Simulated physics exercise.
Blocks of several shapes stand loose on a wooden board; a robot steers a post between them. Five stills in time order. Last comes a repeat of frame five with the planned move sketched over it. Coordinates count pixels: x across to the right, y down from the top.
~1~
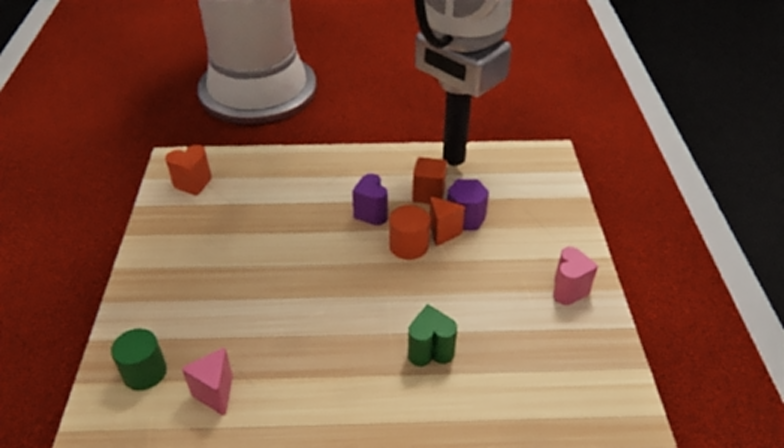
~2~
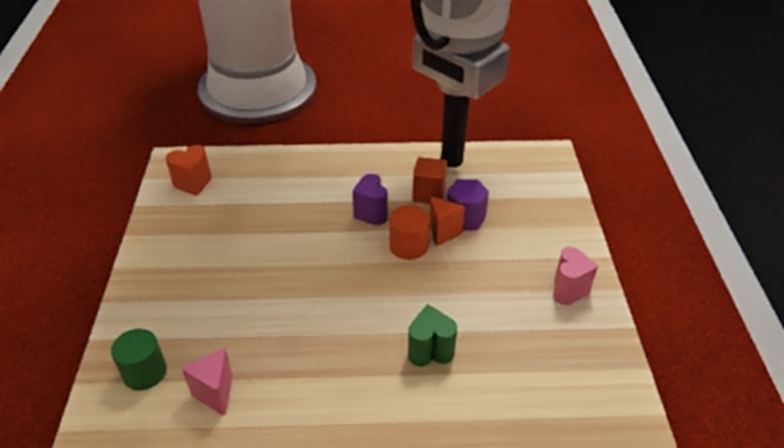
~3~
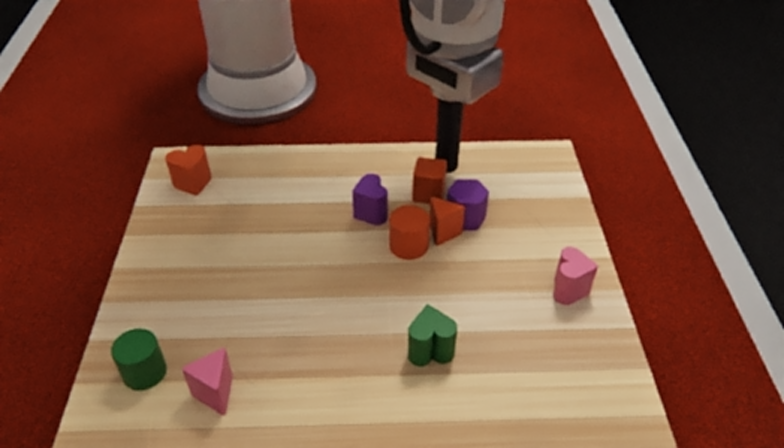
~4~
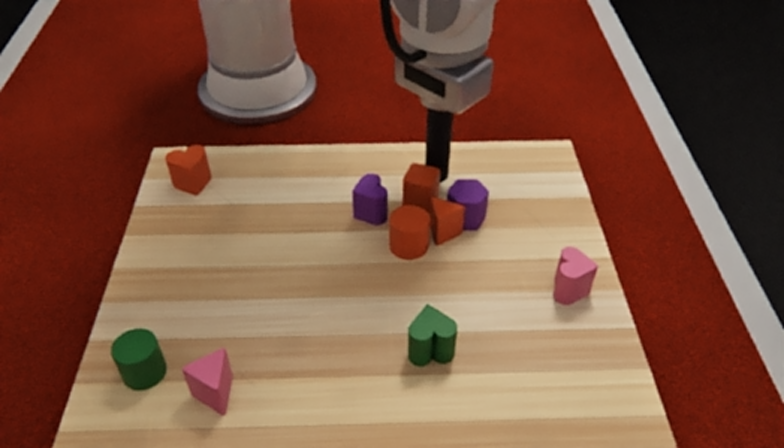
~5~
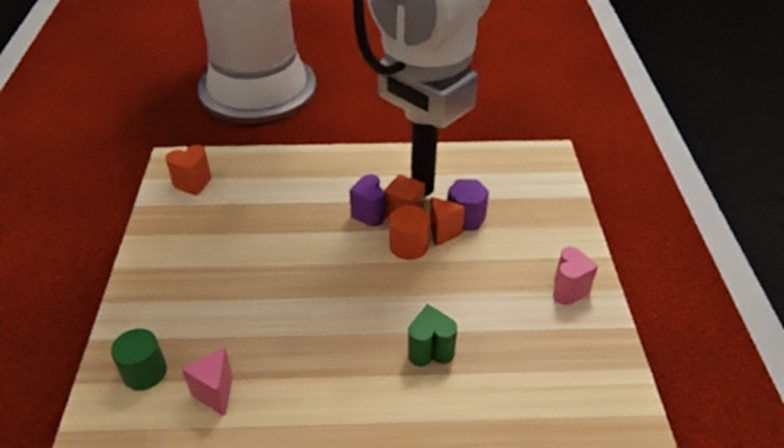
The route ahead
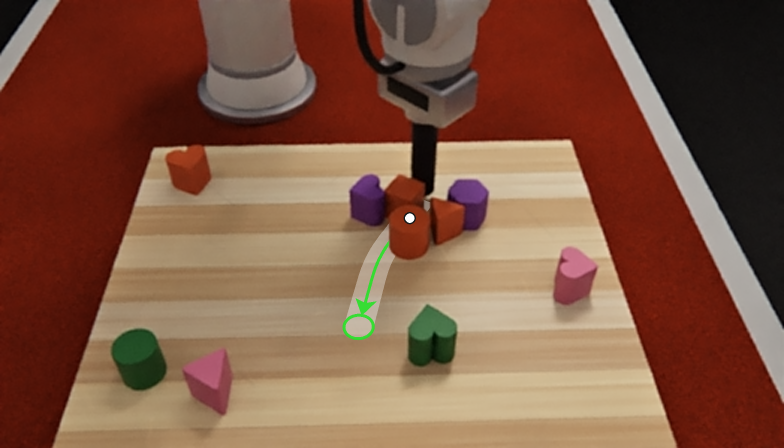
Robot arm easing its black post toward the board, then pushing an orange four-sided block left against a purple heart block.
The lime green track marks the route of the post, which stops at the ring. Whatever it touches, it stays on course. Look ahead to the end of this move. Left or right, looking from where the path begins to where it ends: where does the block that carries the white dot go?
That block drifts left.
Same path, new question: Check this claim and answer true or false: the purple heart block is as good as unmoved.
That claim is false.
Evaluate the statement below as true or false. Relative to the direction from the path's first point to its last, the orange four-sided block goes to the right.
The claim holds.
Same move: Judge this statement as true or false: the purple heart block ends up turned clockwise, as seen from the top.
That claim is true.
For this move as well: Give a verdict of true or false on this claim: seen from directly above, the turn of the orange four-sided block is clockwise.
Verdict: True.
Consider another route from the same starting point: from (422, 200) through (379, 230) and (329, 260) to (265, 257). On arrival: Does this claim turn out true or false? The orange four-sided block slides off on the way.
The statement is correct.
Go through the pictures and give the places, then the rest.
The first frame shows post's lower end (454, 159); purple heart block (371, 186); orange four-sided block (430, 167); orange disc (410, 218); orange triangle (445, 207).
The second frame shows post (452, 161); blocks still.
The third frame shows post (446, 166); blocks still.
The fourth frame shows post (437, 176); orange four-sided block (422, 174).
The fifth frame shows post (422, 189); purple heart block (369, 187); orange four-sided block (405, 187); orange disc (410, 218); orange triangle (445, 207).
Drawn move, from (422, 200) through (395, 235) and (373, 277) to (359, 327); the dot is on the orange disc.
What follows on the original path. One third of the way, post (395, 225); purple heart block (358, 190), turned 50° clockwise; orange four-sided block (366, 214), turned 40° clockwise; orange disc (408, 230).
Two thirds of the way, post (372, 267); purple heart block (358, 190), turned 50° clockwise; orange four-sided block (352, 222), turned 80° clockwise; orange disc (408, 250).
At the end, post (358, 316); purple heart block (358, 190), turned 50° clockwise; orange four-sided block (352, 222), turned 80° clockwise; orange disc (408, 250); orange triangle still.
